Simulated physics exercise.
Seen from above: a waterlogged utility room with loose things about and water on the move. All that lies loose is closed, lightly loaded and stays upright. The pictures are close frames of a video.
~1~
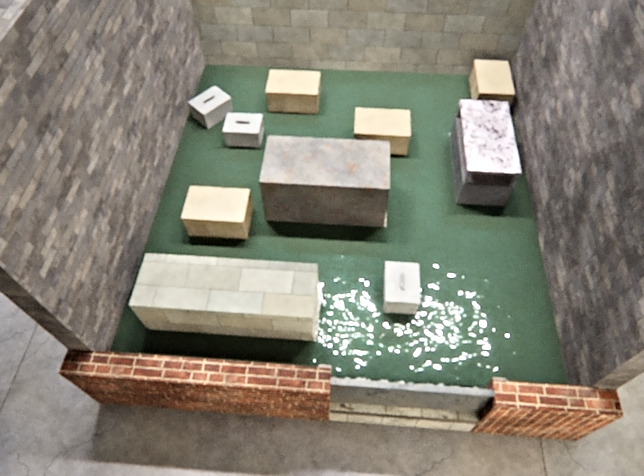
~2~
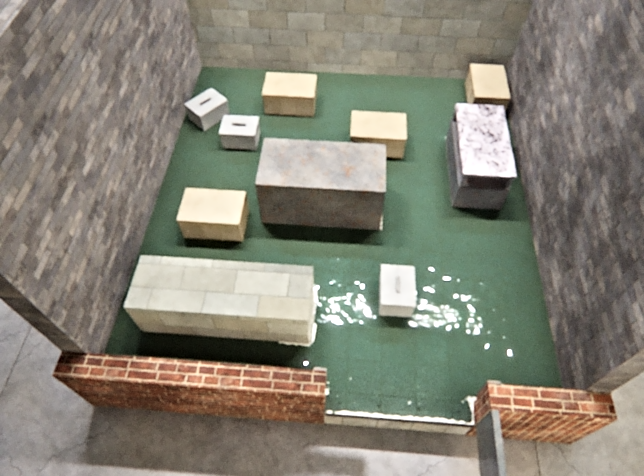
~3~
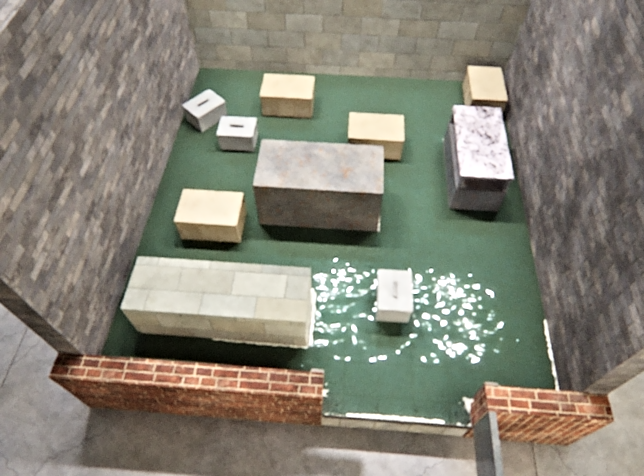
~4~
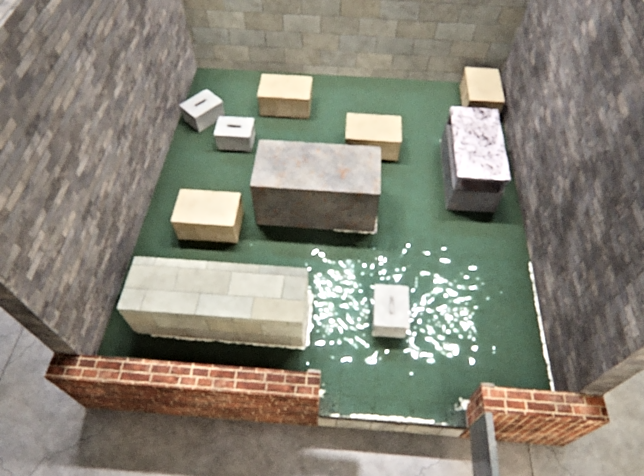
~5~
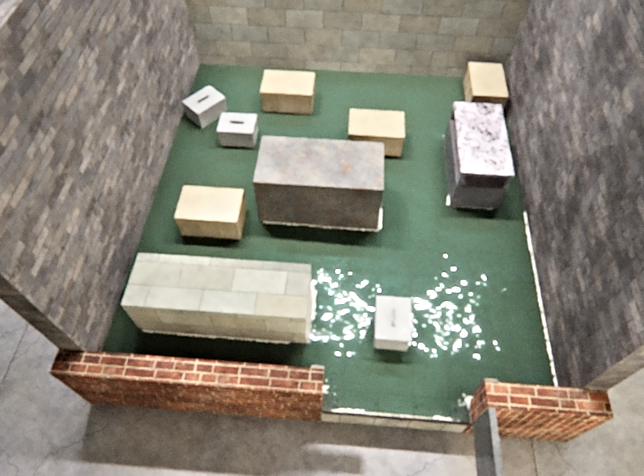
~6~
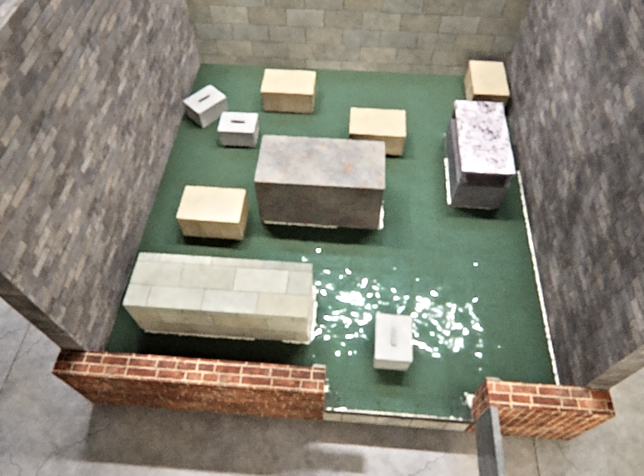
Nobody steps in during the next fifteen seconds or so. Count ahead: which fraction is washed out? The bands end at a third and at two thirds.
It is between one and two thirds.
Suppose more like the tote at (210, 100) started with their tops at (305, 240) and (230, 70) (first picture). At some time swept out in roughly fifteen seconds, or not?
One after the other: Gone, no.
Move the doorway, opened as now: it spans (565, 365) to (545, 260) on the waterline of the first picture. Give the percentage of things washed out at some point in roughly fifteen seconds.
Close to 30 %.
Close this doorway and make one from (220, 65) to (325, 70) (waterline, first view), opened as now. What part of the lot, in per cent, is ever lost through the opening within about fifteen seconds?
About 70 per cent.
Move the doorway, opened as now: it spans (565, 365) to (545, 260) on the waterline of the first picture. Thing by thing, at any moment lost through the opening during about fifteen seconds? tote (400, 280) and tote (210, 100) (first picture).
One after the other: Yes, inside.
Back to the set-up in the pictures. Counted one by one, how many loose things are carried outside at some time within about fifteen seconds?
3 of them.
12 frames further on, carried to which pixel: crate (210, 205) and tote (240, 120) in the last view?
Roughly at (359, 262) and (226, 164).
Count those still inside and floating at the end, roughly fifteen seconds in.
That makes 4.
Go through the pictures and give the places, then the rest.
In the first picture, a tote at (402, 282), afloat; a crate at (216, 204), afloat; 0 of 7 have shifted.
In the second picture, a tote at (398, 285), afloat; a crate at (212, 206) floats; 0 of 7 have shifted.
In the third picture, a tote at (395, 290), afloat; a crate at (209, 207) floats; 0 of 7 have shifted.
In the fourth picture, a tote at (392, 305), afloat, close to its start; a crate at (206, 207) floats; 1 of 7 have shifted.
In the fifth picture, a tote at (394, 318) floats, a stride from its start; a crate at (210, 203), afloat; 1 of 7 have shifted.
In the sixth picture, a tote at (394, 337), afloat, a stride from its start; a crate at (212, 204) floats; 1 of 7 have shifted.
A moment on, 1 of 7 are out; 6 afloat.
Next, 1 of 7 are out; 6 afloat.
Later, 3 of 7 are out; 4 afloat.
In the end, 3 of 7 are out; 4 afloat.
